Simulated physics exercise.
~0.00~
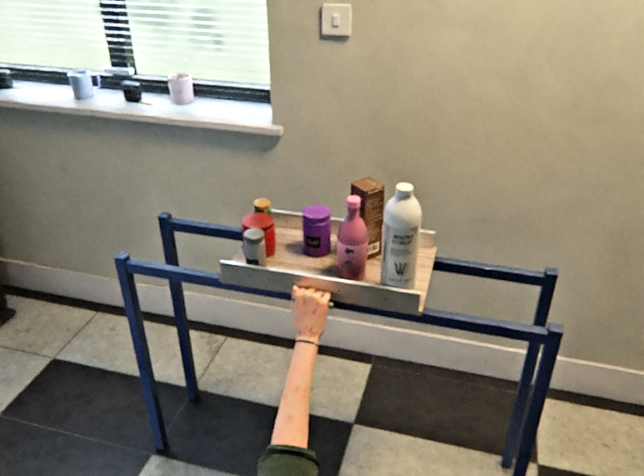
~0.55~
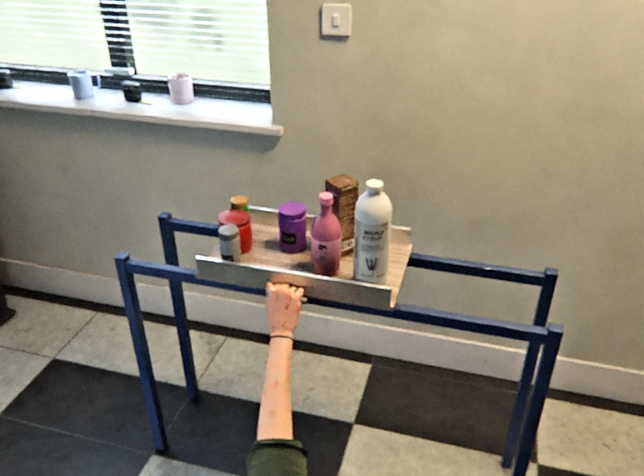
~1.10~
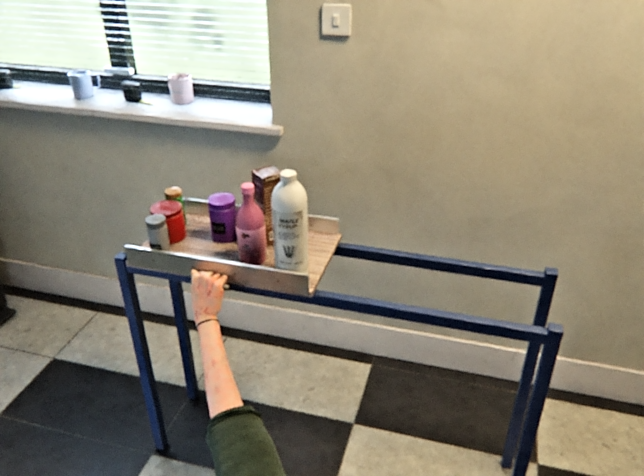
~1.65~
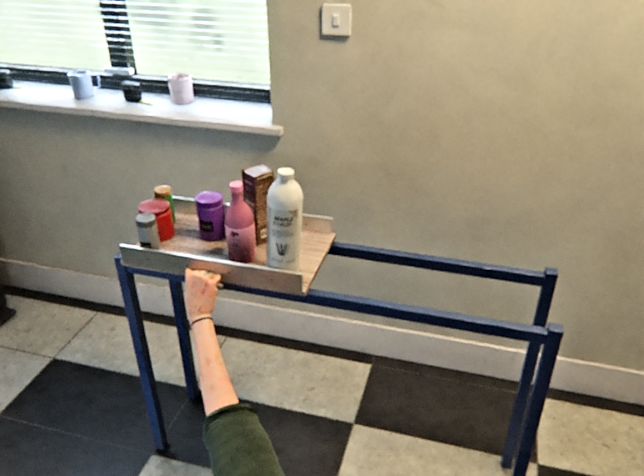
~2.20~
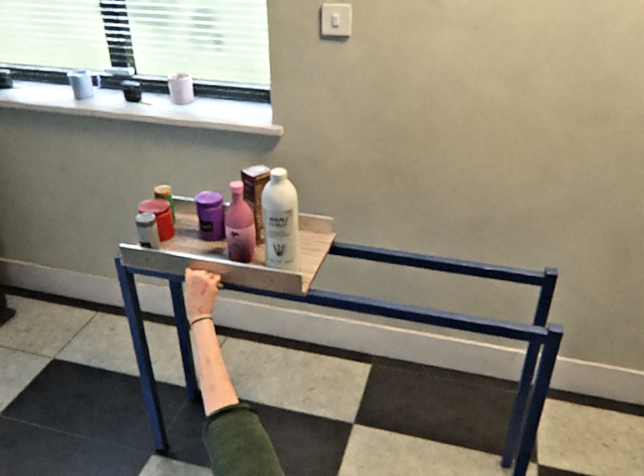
Tray of bottles and jars sliding left along blue rails, pushed by a hand, stopping at the left end with everything upright.
